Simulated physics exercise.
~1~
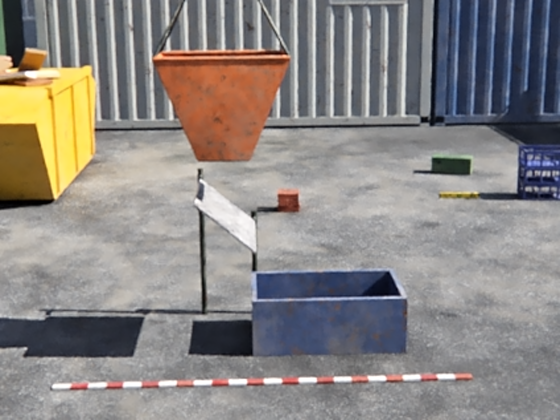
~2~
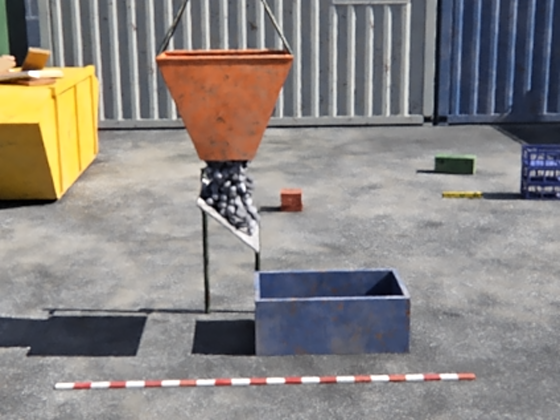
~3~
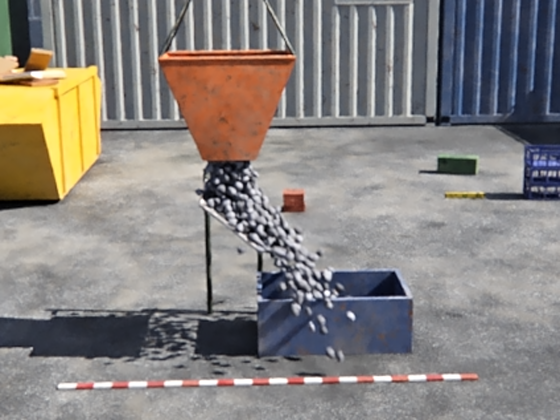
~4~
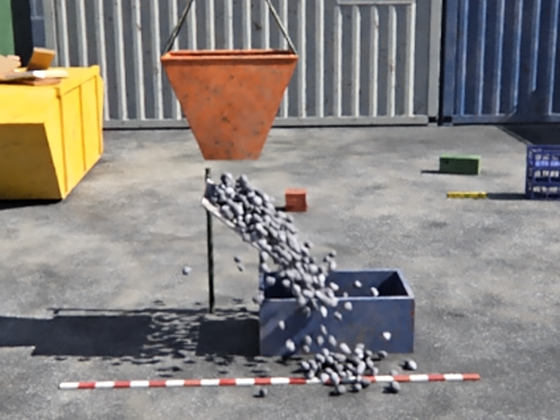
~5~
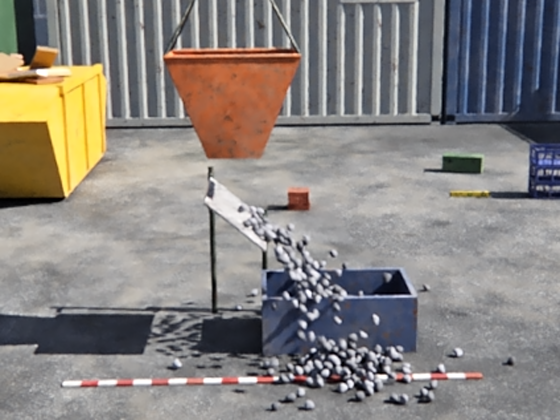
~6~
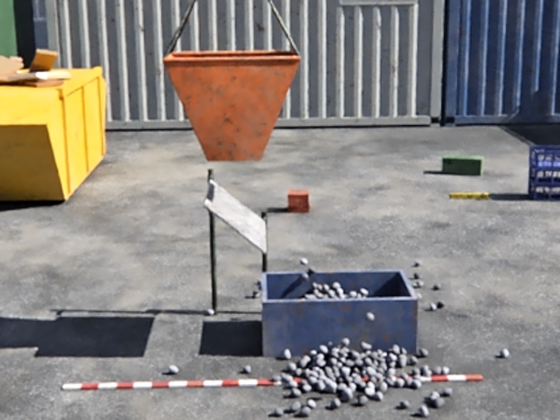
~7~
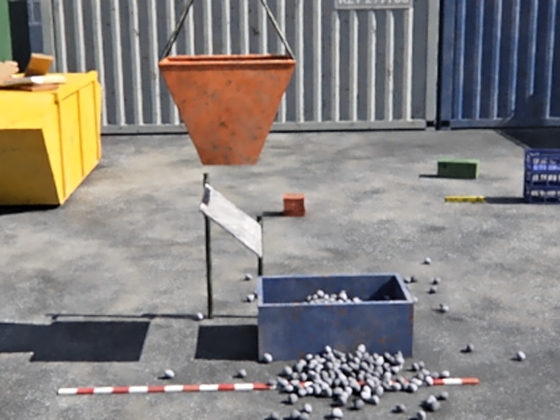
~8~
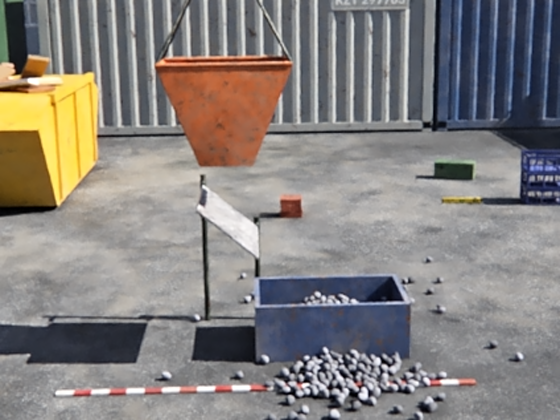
At first, a rusty orange hopper hangs above a tilted steel plate on thin posts, with an open blue bin below and a red and white striped staff lying in front. Grey rounded stones drop from the hopper onto the plate and slide down to the right. They pour toward the bin, some falling inside and others spilling over the front onto the ground. The hopper empties, and the last stones leave the plate. Finally, stones rest inside the bin, while a heap lies in front across the staff, with a few scattered around.
